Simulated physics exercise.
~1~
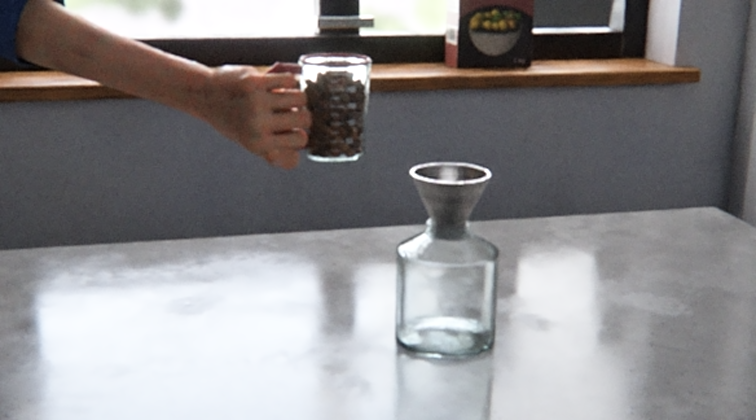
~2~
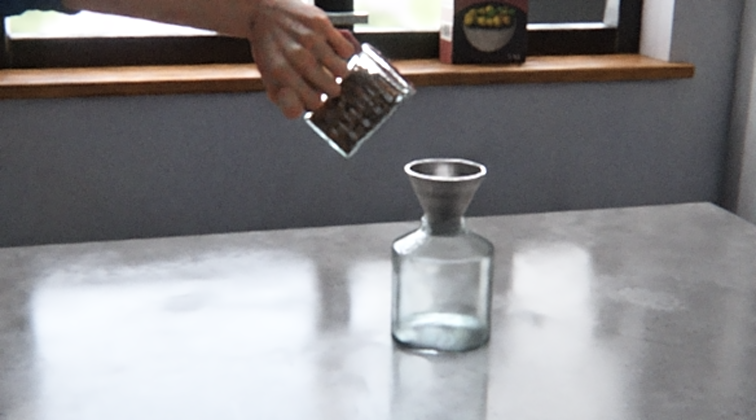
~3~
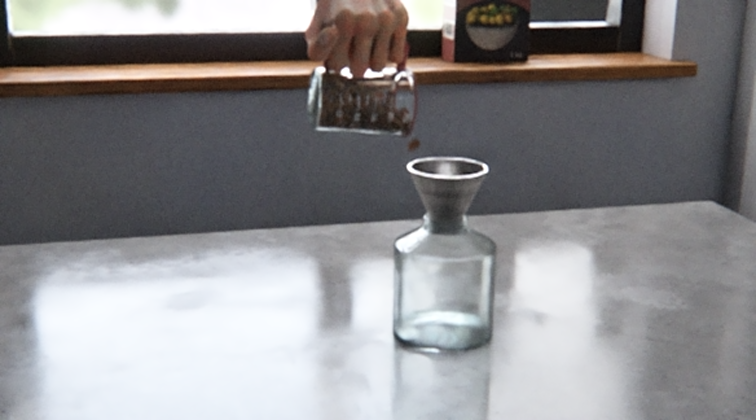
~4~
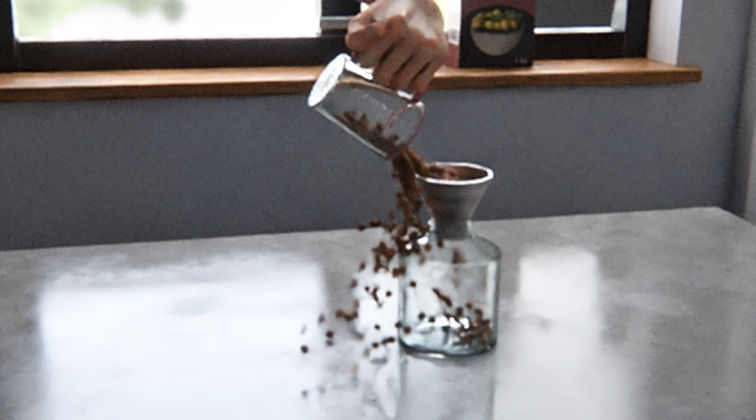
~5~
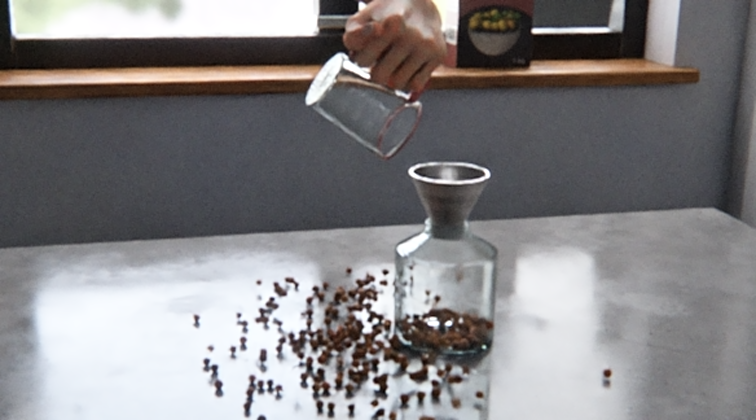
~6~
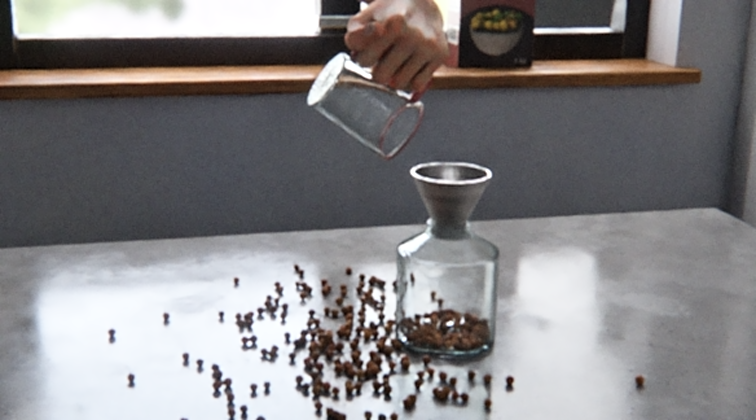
The footage shows a hand moving a clear measuring cup of small brown balls rightward above a glass jar topped with a funnel, then tipping it until it empties; some balls land in the jar, but most spill and scatter across the grey table.
